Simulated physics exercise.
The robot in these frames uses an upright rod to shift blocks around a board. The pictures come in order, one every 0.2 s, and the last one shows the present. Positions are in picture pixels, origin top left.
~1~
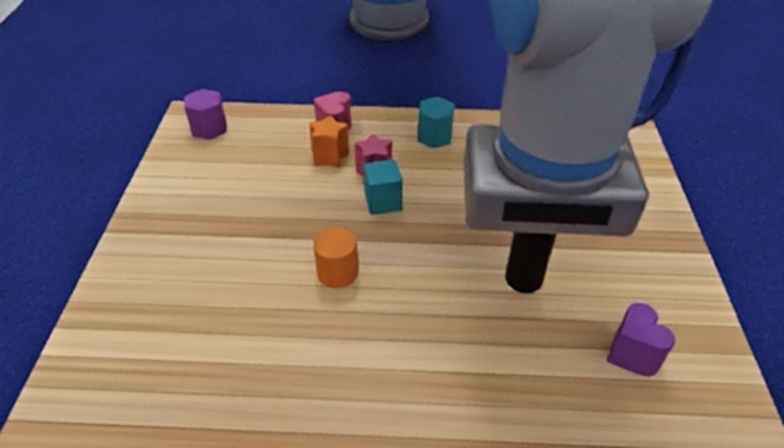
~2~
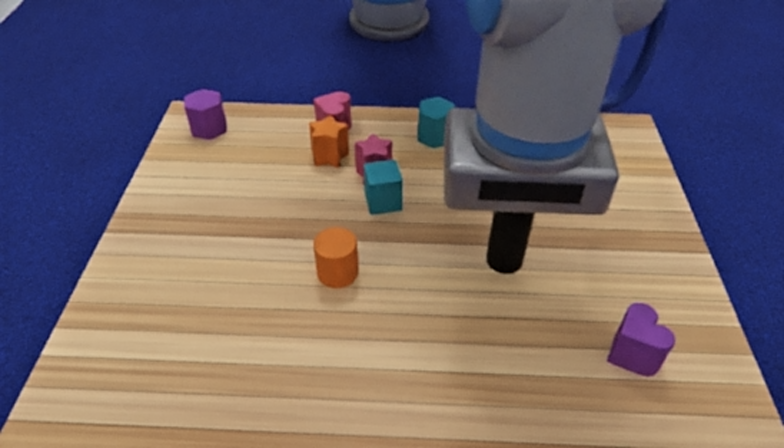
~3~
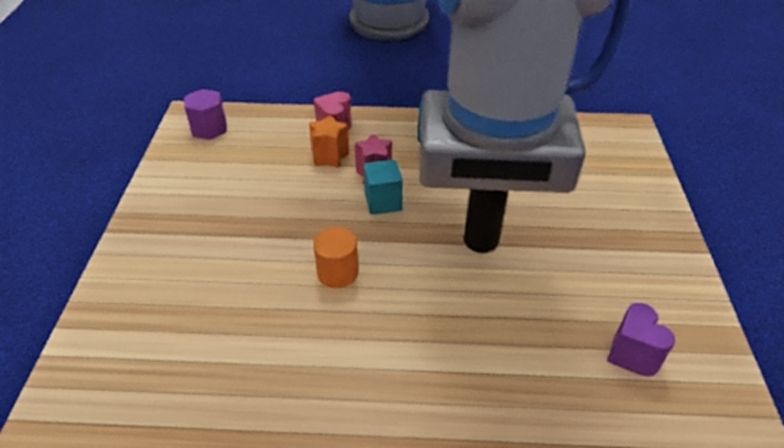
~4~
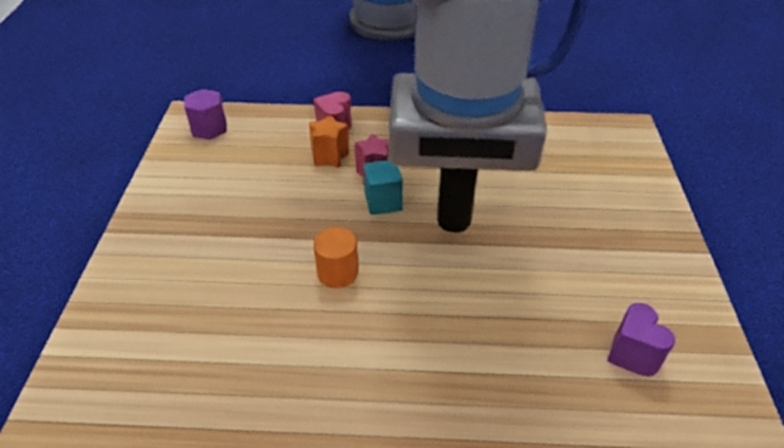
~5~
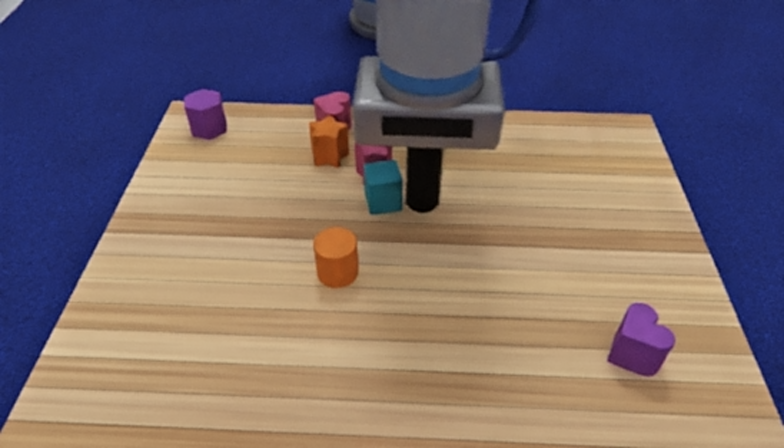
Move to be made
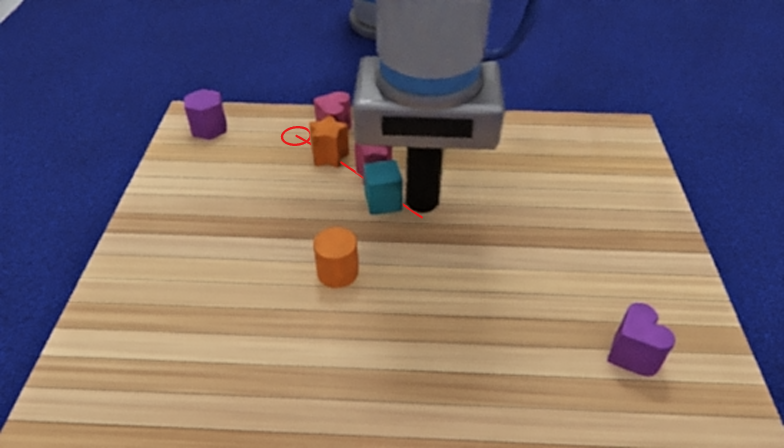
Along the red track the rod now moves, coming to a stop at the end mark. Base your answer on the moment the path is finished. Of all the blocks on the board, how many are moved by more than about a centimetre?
Number moved: 3+.
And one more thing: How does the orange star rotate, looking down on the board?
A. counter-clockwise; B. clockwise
The answer is A.
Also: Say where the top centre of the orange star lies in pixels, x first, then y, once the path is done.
That would be at about pixel (272, 97).
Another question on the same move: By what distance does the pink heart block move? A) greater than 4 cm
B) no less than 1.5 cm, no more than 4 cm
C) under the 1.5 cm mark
My answer is option B.
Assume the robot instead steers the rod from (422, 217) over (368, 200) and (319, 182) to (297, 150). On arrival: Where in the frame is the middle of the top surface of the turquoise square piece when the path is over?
I predict (267, 112).
Drawn move, from (422, 217) over (377, 187) and (336, 159) to (296, 136).
On the path given first. One third of the way, rod (376, 171); pink star (366, 135), turned 20° clockwise; turquoise square piece (343, 161).
Two thirds of the way, rod (334, 143); orange star (311, 116), turned 45° anticlockwise; pink heart block (327, 95), turned 30° clockwise; pink star (351, 115), turned 115° clockwise; turquoise square piece (332, 159), turned 30° anticlockwise.
At the end, rod (294, 120); orange star (272, 97), turned 60° anticlockwise; pink heart block (325, 93), turned 45° clockwise; pink star (349, 114), turned 135° clockwise; turquoise square piece (332, 159), turned 30° anticlockwise.
